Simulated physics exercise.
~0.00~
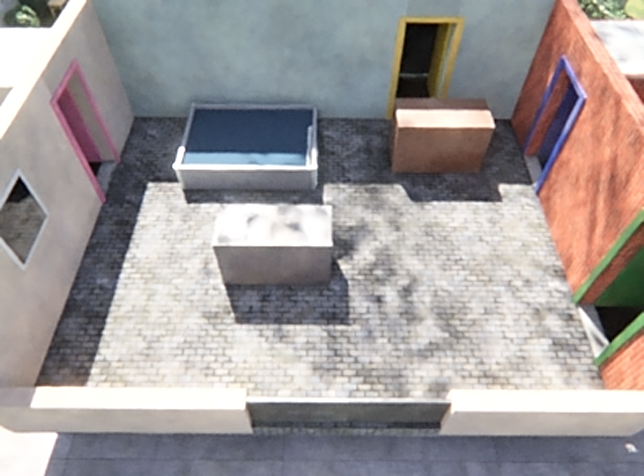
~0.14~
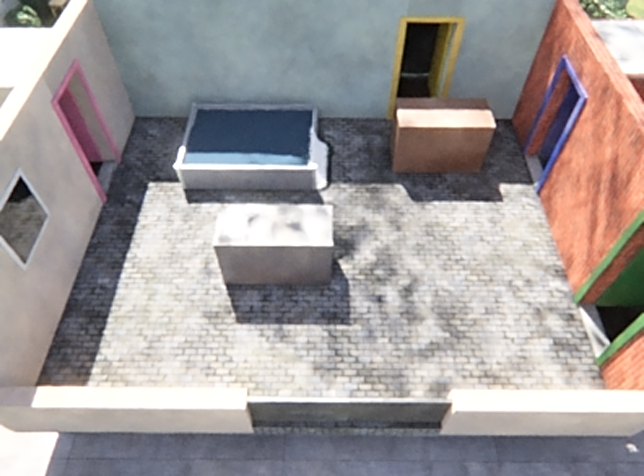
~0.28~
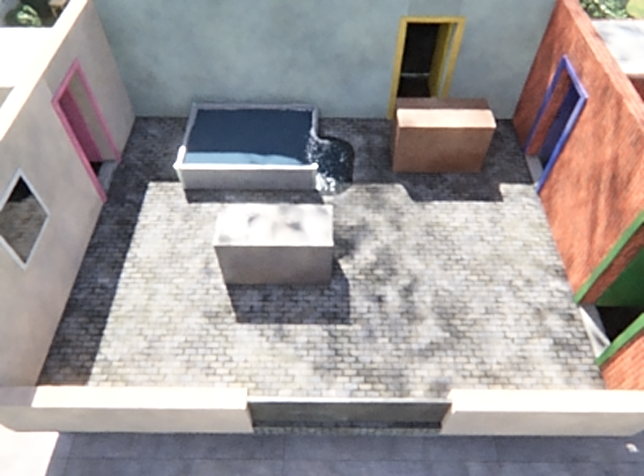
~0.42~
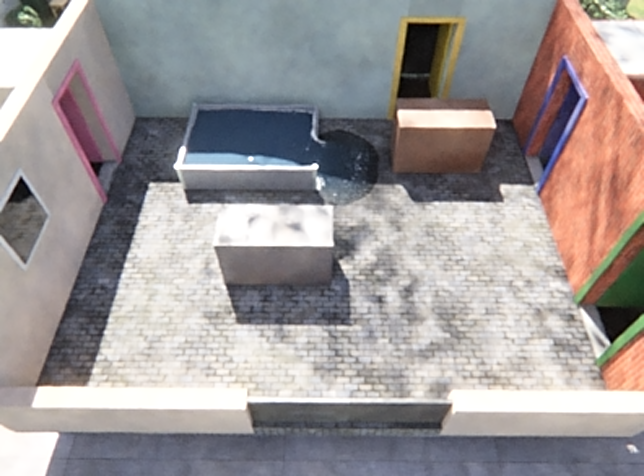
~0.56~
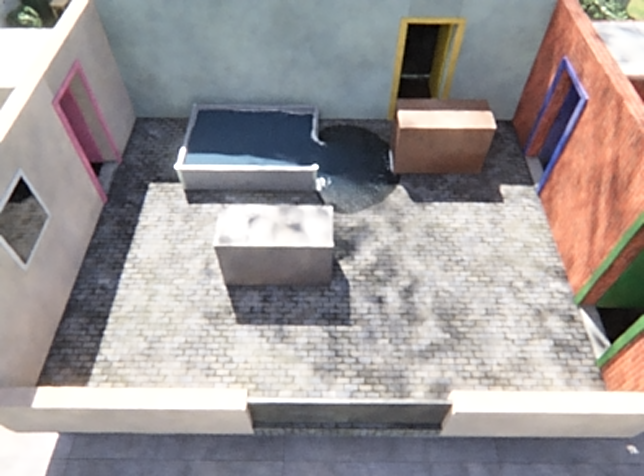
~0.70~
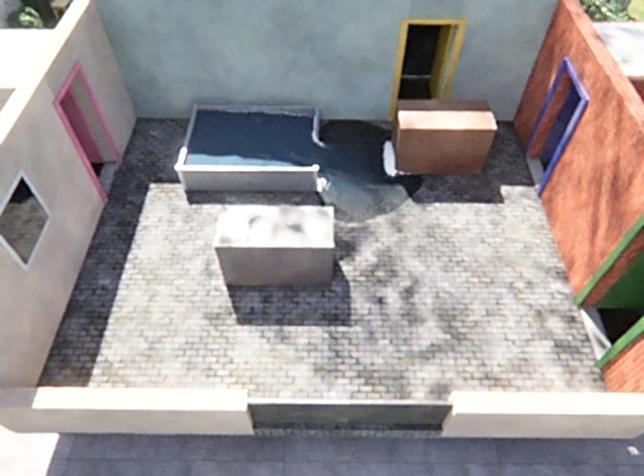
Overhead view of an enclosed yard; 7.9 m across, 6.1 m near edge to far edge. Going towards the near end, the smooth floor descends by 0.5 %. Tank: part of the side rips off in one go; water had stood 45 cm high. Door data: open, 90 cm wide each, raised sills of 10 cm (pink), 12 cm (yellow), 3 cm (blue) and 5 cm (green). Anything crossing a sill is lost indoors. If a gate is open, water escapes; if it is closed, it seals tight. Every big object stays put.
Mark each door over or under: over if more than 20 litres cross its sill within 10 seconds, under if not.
Marks: Pink door: Under; yellow door: Under; blue door: Over; green door: Over.
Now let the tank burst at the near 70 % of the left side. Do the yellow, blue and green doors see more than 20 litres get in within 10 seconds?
Here's how it goes: Yellow falls short, blue falls short, green falls short.
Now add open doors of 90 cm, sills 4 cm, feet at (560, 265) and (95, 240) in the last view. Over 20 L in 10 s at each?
More, less.
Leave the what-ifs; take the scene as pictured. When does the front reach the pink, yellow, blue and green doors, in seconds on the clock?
Doors: Pink 7.0 s / yellow 1.2 s / blue 2.2 s / green 2.8 s.
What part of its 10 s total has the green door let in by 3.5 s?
About 5%.
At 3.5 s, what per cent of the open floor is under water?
Wet share: Near 40 percent.
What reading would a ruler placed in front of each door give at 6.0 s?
Centimetres: Pink 0 / yellow 6 / blue 5 / green 9.
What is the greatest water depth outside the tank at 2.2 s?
Max around 28 cm.
After 1.4 s water covers 15 % of the floor and is deepest (28 cm) near (391, 167); pink door not reached, yellow door 11 cm at the sill, 0 L in, blue door not reached, green door not reached.
After 2.2 s water covers 30 % of the floor and is deepest (28 cm) near (391, 167); pink door not reached, yellow door 12 cm at the sill, 2 L in, blue door not reached, green door not reached.
After 3.5 s water covers 40 % of the floor and is deepest (19 cm) near (381, 167); pink door not reached, yellow door 11 cm at the sill, 7 L in, blue door 7 cm at the sill, 4 L in, green door 10 cm at the sill, 4 L in.
After 6.0 s water covers 50 % of the floor and is deepest (13 cm) near (381, 167); pink door not reached, yellow door 6 cm at the sill, 8 L in, blue door 5 cm at the sill, 30 L in, green door 9 cm at the sill, 23 L in.
After 10.0 s water covers 75 % of the floor and is deepest (10 cm) near (485, 412); pink door 1 cm at the sill, 0 L in, yellow door 3 cm at the sill, 8 L in, blue door 4 cm at the sill, 38 L in, green door 8 cm at the sill, 60 L in.
